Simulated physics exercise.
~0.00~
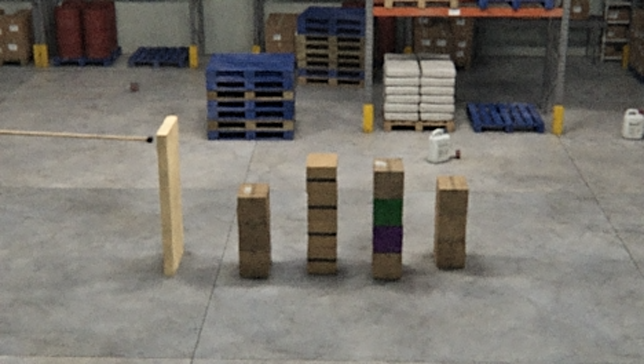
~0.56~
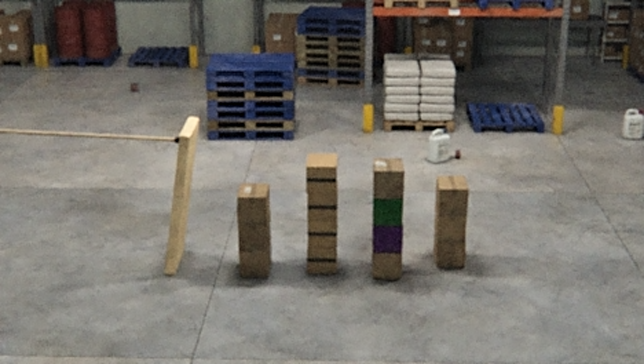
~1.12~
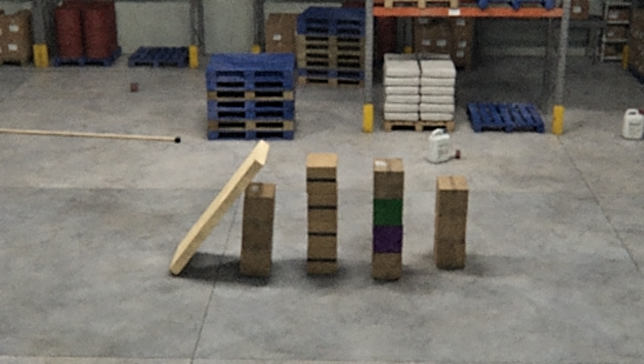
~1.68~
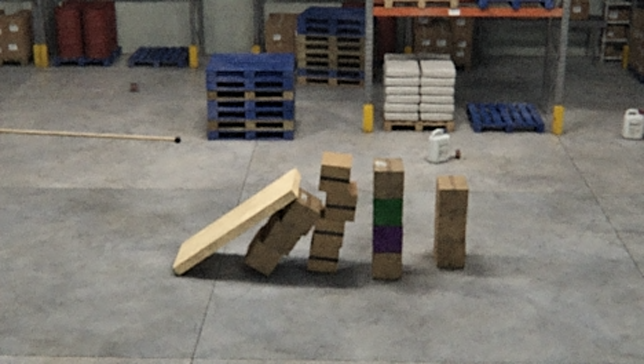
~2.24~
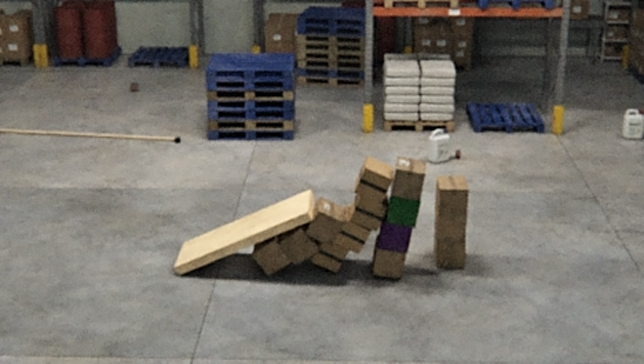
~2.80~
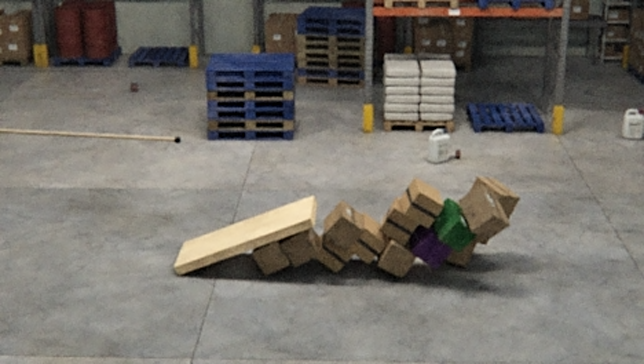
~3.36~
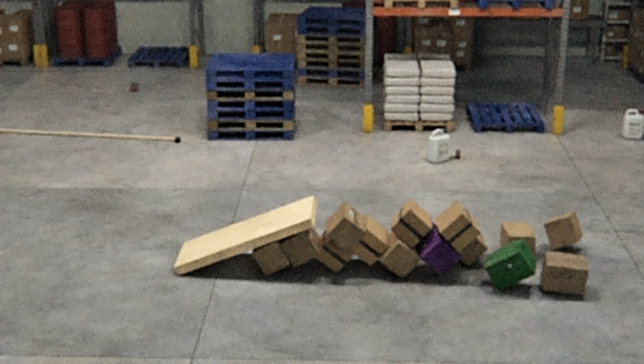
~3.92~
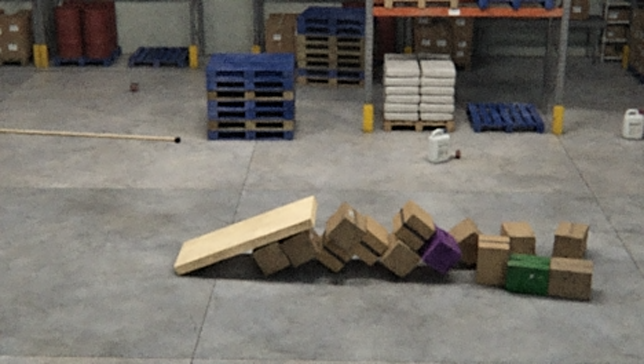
A long pole slides in from the left and nudges the top of a pale upright board, which stands beside a row of four carton stacks on a warehouse floor. The board tips to the right while the pole stops short. It lands against the first stack, which buckles into the second, and the second leans into the third, holding a green and a purple carton. That stack topples into the last one, spilling its cartons rightward. Finally all the cartons lie in a low, jumbled line, the green one upside down and the purple one tilted, with the board resting aslant on the leftmost.
